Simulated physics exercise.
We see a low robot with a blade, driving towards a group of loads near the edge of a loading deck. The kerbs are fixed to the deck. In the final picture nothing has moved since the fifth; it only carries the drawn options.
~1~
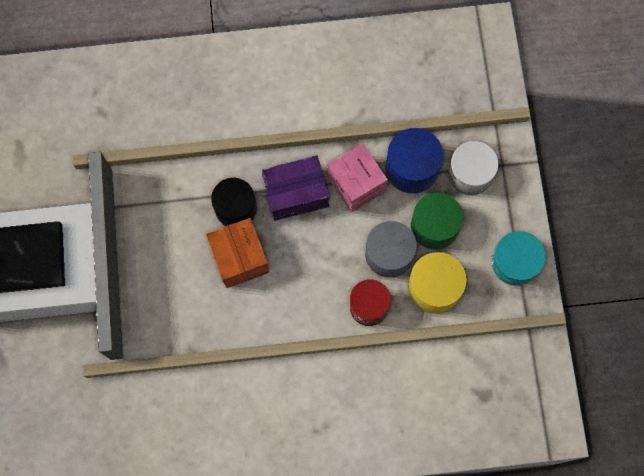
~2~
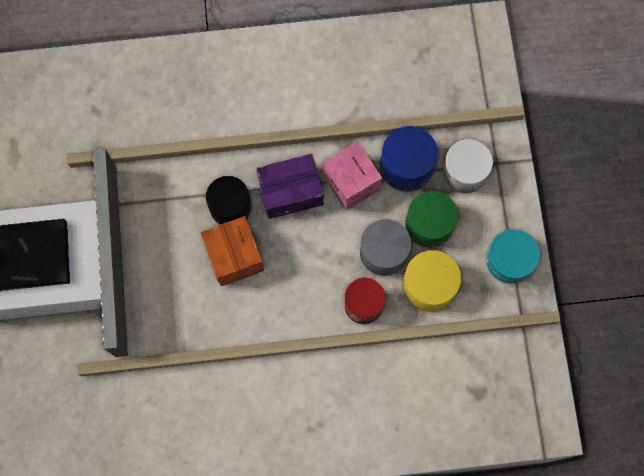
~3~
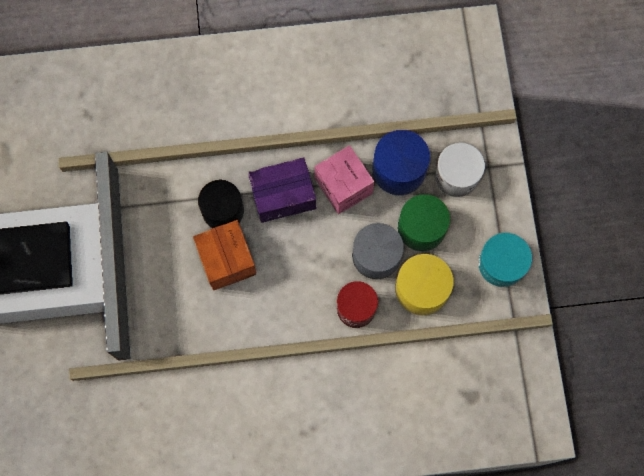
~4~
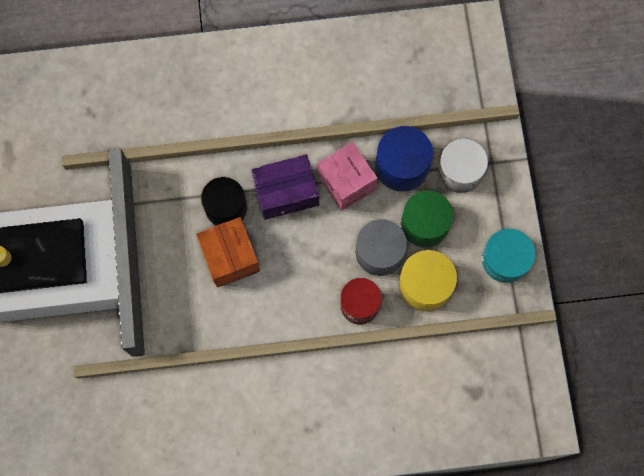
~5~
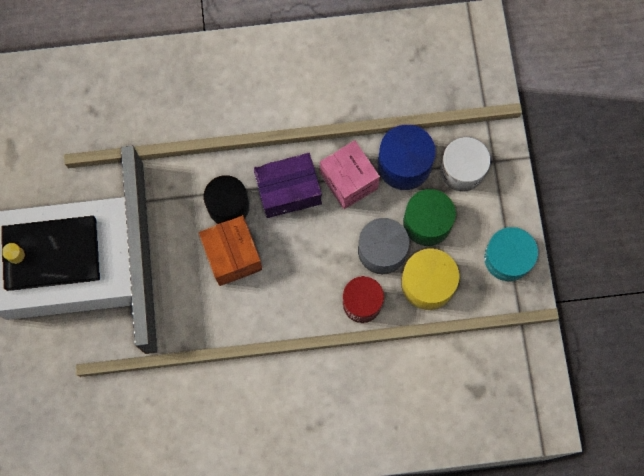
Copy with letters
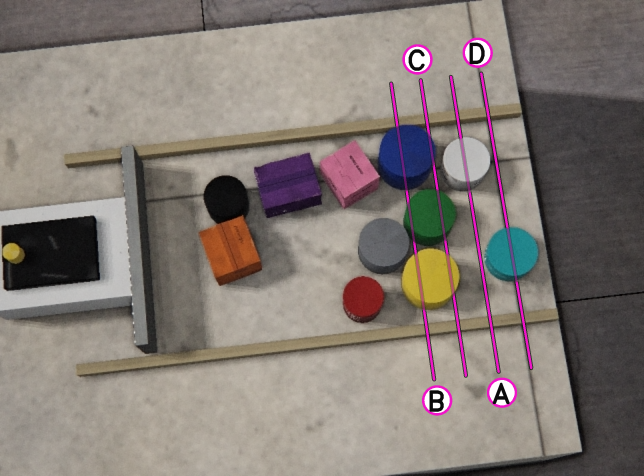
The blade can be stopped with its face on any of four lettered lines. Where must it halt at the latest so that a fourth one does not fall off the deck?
Stop at B.
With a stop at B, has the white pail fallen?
Yes.
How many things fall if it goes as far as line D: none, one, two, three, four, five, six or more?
Six or more.
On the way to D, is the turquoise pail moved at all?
By then, yes.
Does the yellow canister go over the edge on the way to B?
No.
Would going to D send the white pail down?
Yes.
On the copy, A at (474, 219); B at (412, 226); C at (442, 222); D at (505, 215).
On B. First, robot (157, 240); pink box (360, 172); purple box (308, 182).
Then, robot (259, 229); white pail (534, 172); blue canister (495, 139).
Finally, robot (334, 220); blue canister over the edge; white pail over the edge; two fallen.
By contrast, A drops seven; C drops five; D drops eight.
